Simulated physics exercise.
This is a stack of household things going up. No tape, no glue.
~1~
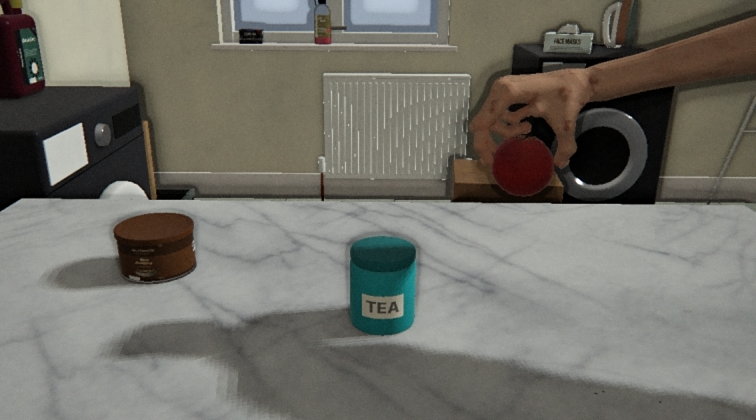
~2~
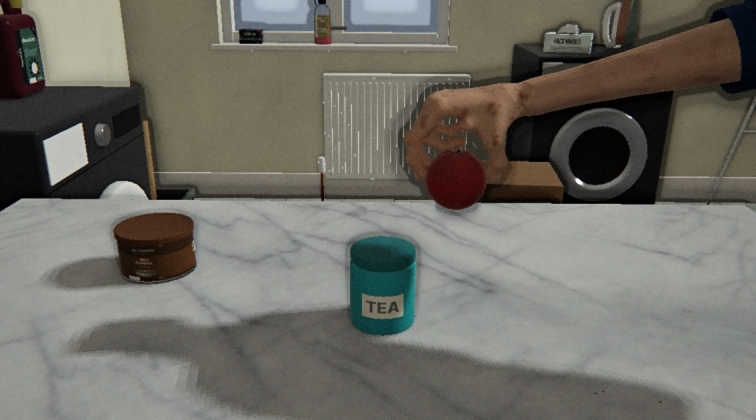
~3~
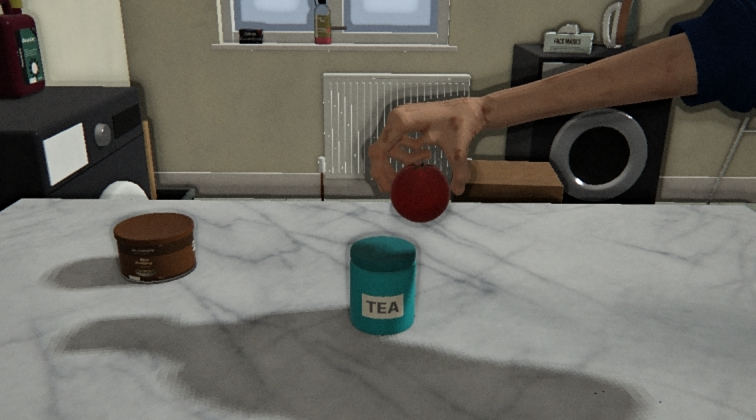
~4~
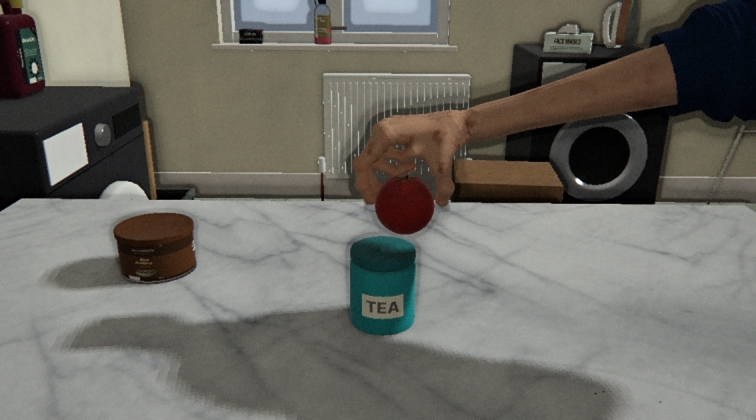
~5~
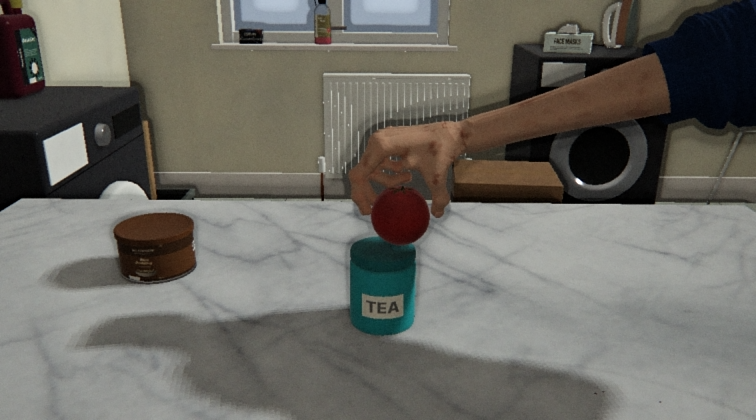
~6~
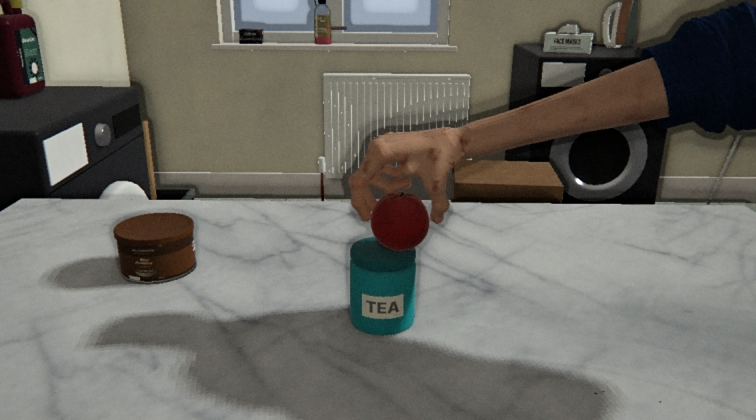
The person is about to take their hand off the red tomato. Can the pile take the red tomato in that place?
As it turns out, it holds.
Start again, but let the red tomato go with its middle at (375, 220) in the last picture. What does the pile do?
Then it stays up.
Then, 0.20 s on from there, no change.
Then, 0.40 s on from there, red tomato resting near (400, 222).
In the end, all 3 unmoved. At the end, from the last picture's camera, red tomato near (400, 222). The pile keeps its balance.
